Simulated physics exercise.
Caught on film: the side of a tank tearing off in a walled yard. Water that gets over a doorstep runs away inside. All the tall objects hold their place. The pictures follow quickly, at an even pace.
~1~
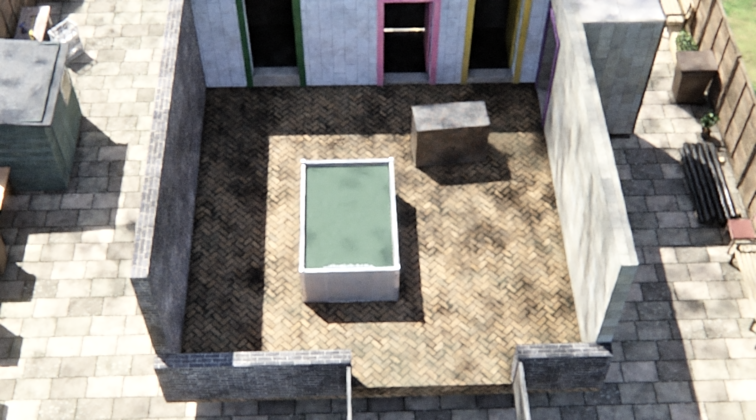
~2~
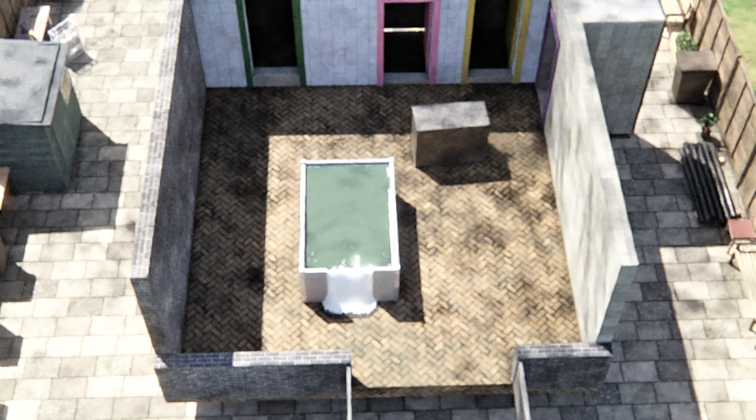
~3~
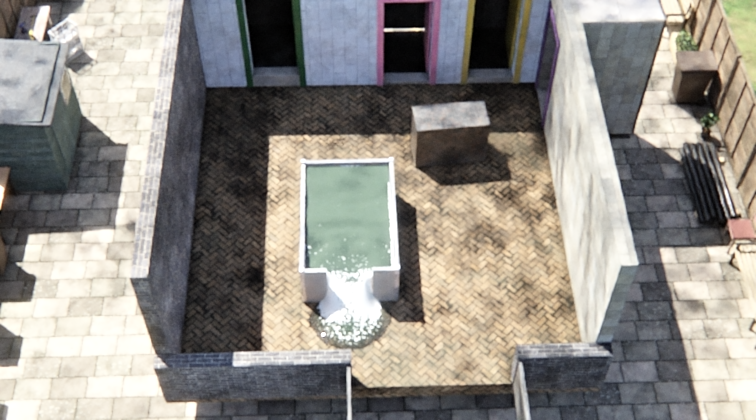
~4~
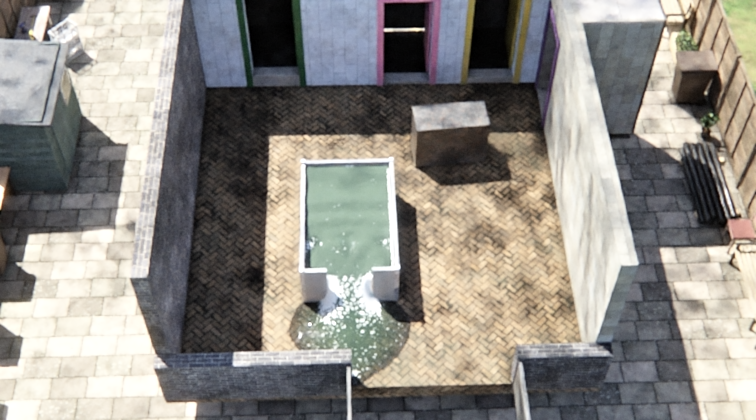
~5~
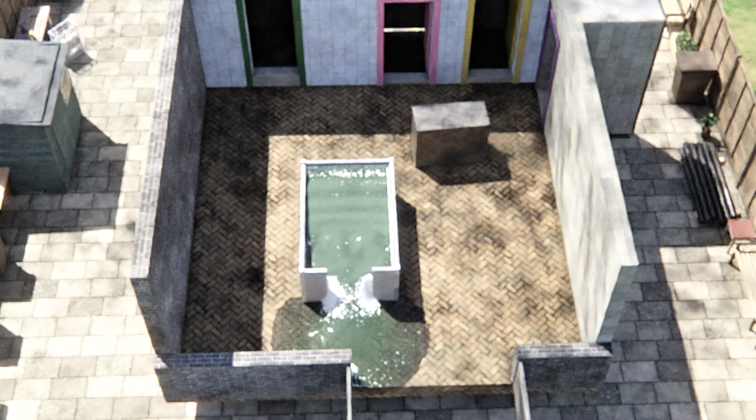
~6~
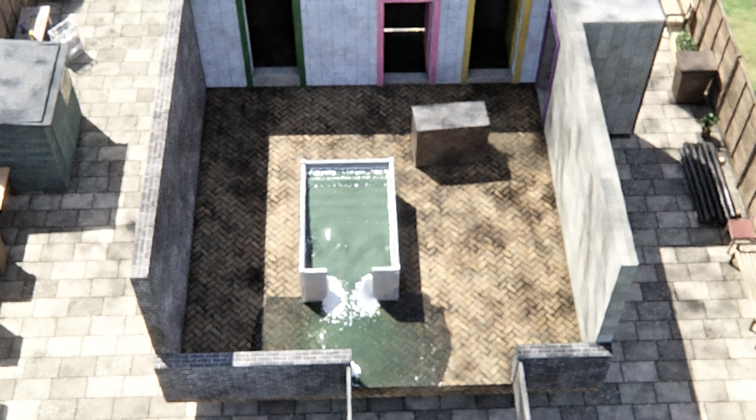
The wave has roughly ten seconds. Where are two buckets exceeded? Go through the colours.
The pink door admits no more than that; the yellow door admits no more than that; the purple door admits no more than that; the green door admits no more than that.
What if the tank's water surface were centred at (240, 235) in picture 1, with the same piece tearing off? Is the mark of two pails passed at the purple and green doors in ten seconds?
The purple door floods; the green door stays under.
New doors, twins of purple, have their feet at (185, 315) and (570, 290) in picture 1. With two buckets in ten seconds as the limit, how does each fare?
In that order: Goes over, holds.
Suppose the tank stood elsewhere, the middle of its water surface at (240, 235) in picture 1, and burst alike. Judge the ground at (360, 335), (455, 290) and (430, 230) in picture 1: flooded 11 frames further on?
One after the other: Flooded, wet, not flooded.
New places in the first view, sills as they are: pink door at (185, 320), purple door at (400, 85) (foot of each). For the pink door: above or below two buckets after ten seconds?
In short: Pink door is over.
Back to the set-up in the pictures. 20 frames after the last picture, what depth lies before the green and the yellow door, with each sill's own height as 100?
Near 0 and 0 in a hundred.
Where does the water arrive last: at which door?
Last comes the door marked purple.
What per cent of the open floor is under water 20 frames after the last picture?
Some 30 per cent.
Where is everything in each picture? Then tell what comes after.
The first frame shows the open tank at (348, 216) is whole and still.
In the second frame, the front is at (326, 308), out from the gap at (350, 289).
In the third frame, water pours out at (350, 289) and has run to (337, 343).
In the fourth frame, water pours out at (350, 290) and has run to a hidden place.
In the fifth frame, the front is at a hidden place, out from the gap at (350, 289).
In the sixth frame, the front is at a hidden place, out from the gap at (350, 289).
A moment on, water covers 15 % of the floor; the pink door not reached, the yellow door not reached, the purple door not reached, the green door not reached.
Next, water covers 20 % of the floor; the pink door not reached, the yellow door not reached, the purple door not reached, the green door not reached.
Then, water covers 30 % of the floor; the pink door not reached, the yellow door not reached, the purple door not reached, the green door not reached.
Later, water covers 50 % of the floor; the pink door not reached, the yellow door not reached, the purple door not reached, the green door wet at the sill, nothing in.
In the end, water covers 65 % of the floor; the pink door wet at the sill, nothing in, the yellow door wet at the sill, nothing in, the purple door wet at the sill, nothing in, the green door wet at the sill, nothing in.
